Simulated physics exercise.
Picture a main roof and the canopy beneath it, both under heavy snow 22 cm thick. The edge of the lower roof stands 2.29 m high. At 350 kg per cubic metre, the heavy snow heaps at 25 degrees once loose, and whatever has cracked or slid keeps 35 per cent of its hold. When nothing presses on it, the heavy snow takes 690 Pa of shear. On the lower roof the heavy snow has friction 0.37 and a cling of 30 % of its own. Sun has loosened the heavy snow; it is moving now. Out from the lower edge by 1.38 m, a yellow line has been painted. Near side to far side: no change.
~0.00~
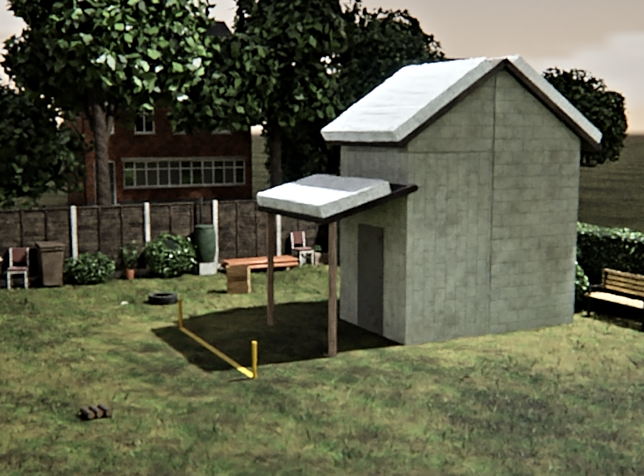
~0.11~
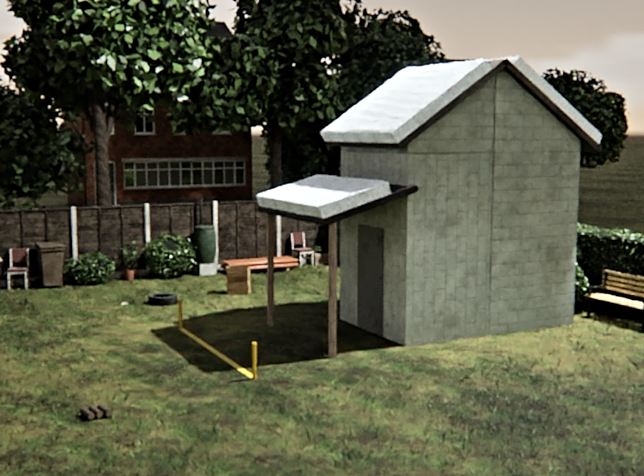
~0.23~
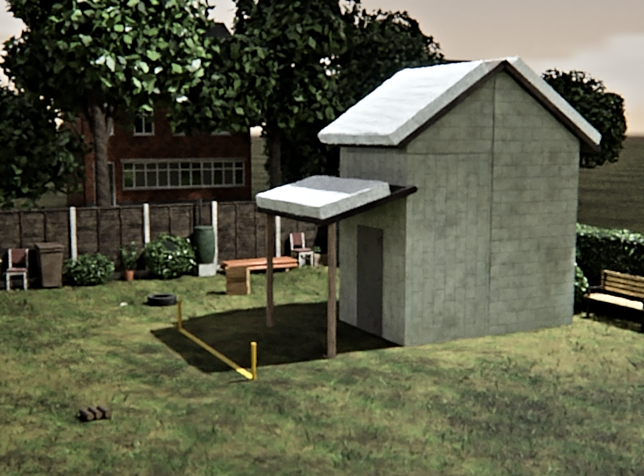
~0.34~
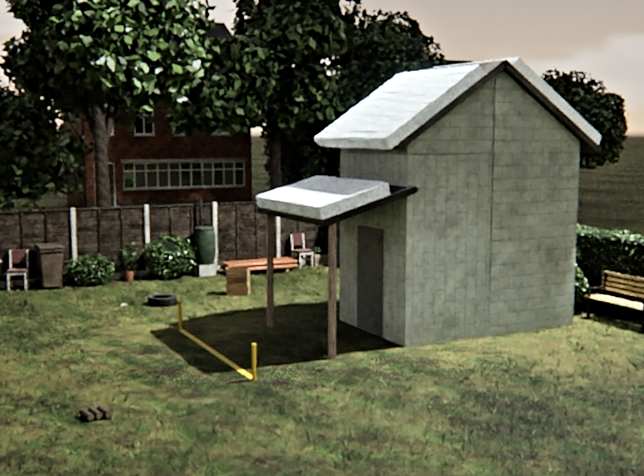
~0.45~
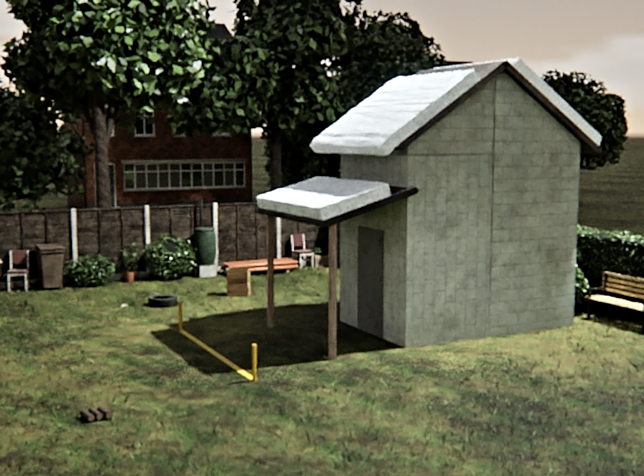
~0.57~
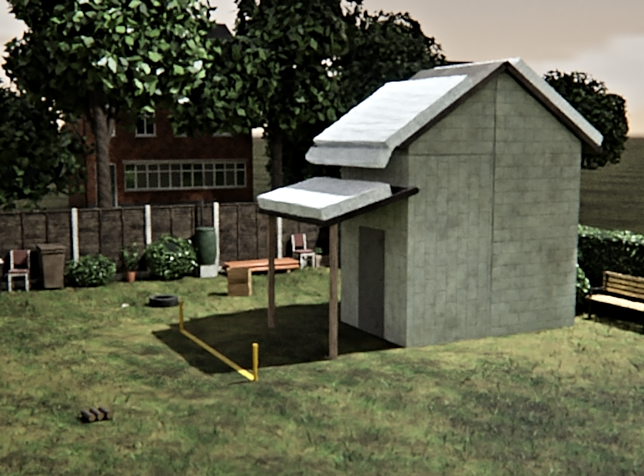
Thick pale snow on the main roof of a small grey block building lies still at first, then slides slowly down the left slope toward the canopy. Its lower end pushes past the roof edge above the snow-topped canopy, baring a dark strip near the ridge, and the overhanging part bends and cracks.
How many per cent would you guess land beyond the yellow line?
I would say 27 percent.
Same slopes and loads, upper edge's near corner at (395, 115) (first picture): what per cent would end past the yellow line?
About 45 per cent.
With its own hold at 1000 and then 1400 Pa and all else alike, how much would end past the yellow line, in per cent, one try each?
First 12 %, second 5 %.
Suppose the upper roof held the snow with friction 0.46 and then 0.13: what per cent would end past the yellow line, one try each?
It would be 3 % the first time and 35 % the second.
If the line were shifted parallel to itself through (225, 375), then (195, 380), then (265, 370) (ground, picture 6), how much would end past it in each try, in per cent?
18 %, then 8 %, then 40 %.
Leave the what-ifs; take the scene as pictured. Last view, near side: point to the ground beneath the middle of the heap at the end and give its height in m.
(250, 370), 0.3 m.
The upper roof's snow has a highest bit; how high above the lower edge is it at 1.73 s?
0.6 m, roughly.
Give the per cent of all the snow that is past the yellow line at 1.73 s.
I'd say near 0 in a hundred.
After 1.10 s, none is below the lower edge and 0 % is past the line.
After 1.73 s, 23 % is below the lower edge and 0 % is past the line.
After 2.37 s, 61 % is below the lower edge and 24 % is past the line.
After 3.00 s, 69 % is below the lower edge and 27 % is past the line.
After 3.60 s, 69 % is below the lower edge and 27 % is past the line.
